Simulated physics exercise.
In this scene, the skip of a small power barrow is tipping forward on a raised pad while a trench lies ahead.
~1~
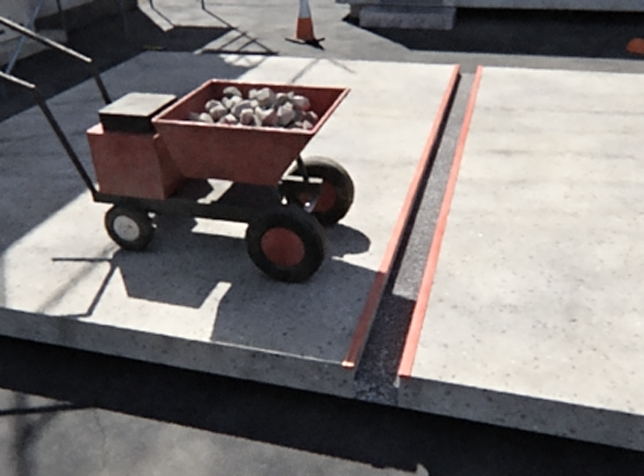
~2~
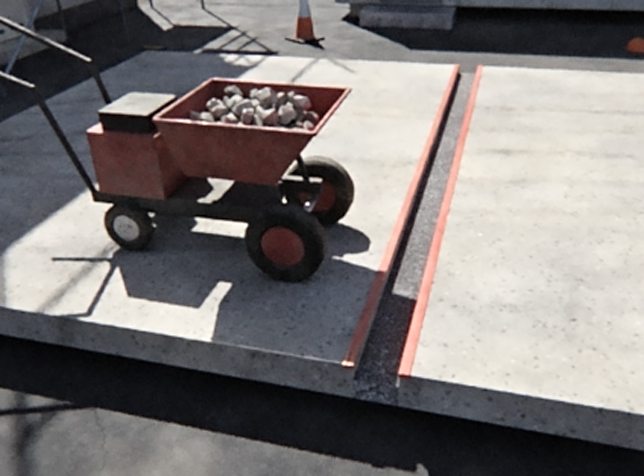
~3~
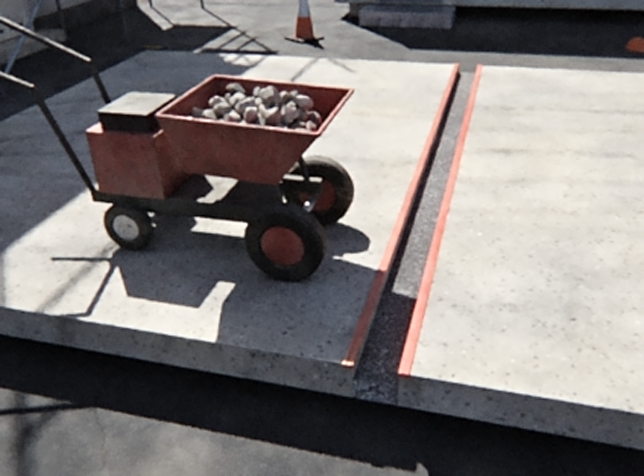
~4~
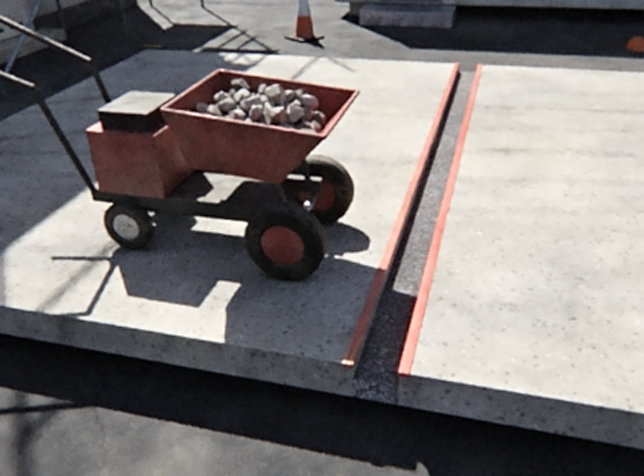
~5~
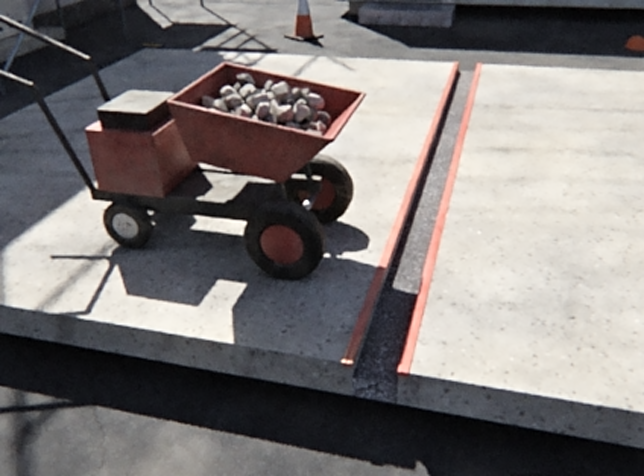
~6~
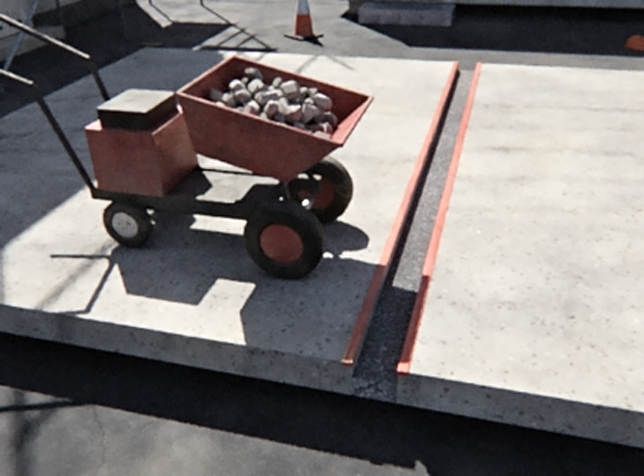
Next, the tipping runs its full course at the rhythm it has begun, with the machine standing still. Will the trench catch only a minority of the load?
Yes, only the smaller part.
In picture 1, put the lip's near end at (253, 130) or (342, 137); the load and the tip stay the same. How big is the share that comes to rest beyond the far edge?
The first spot gives roughly 10 %; the second gives roughly 90 %.
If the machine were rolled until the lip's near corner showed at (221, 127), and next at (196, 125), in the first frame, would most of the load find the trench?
Okay, first it's a smaller portion, and then it's a smaller portion.
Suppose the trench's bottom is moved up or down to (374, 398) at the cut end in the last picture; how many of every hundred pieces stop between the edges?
About 40 per cent.
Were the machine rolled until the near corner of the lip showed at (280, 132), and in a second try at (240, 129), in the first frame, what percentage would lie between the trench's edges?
Result: 50 in a hundred, then 40 in a hundred.
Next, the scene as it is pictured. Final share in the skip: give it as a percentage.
Estimate: Near 0 %.
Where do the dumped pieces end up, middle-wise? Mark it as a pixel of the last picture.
The centre ends up roughly at (447, 258).
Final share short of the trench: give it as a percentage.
Around 0 per cent.
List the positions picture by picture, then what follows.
The first picture shows lip of the skip at (313, 134), level; top of the load at (250, 122), broken stones; first edge of the trench at (365, 319); far edge at (416, 327), the trench under half as wide as the skip, and shallow for its width.
The second picture shows lip of the skip at (314, 134), level; top of the load at (250, 121).
The third picture shows lip of the skip at (318, 136), tipped barely; top of the load at (244, 107).
The fourth picture shows lip of the skip at (324, 138), tipped barely; top of the load at (262, 102).
The fifth picture shows lip of the skip at (332, 141), tipped a little; top of the load at (249, 97).
The sixth picture shows lip of the skip at (341, 145), tipped a little; top of the load at (264, 98); first edge of the trench at (363, 316); far edge at (415, 324).
Soon after the last picture, skip tipped well over; all in the skip.
A little later, skip tipped steeply; most in the skip; a stray few in or heaped over the trench; a small part beyond it; a stray few falling.
Later still, skip tipped right over; about a quarter in the skip; a small part in or heaped over the trench; about two thirds beyond it.
By the end, skip tipped right over; a stray few in the skip; about a third in or heaped over the trench; about two thirds beyond it.
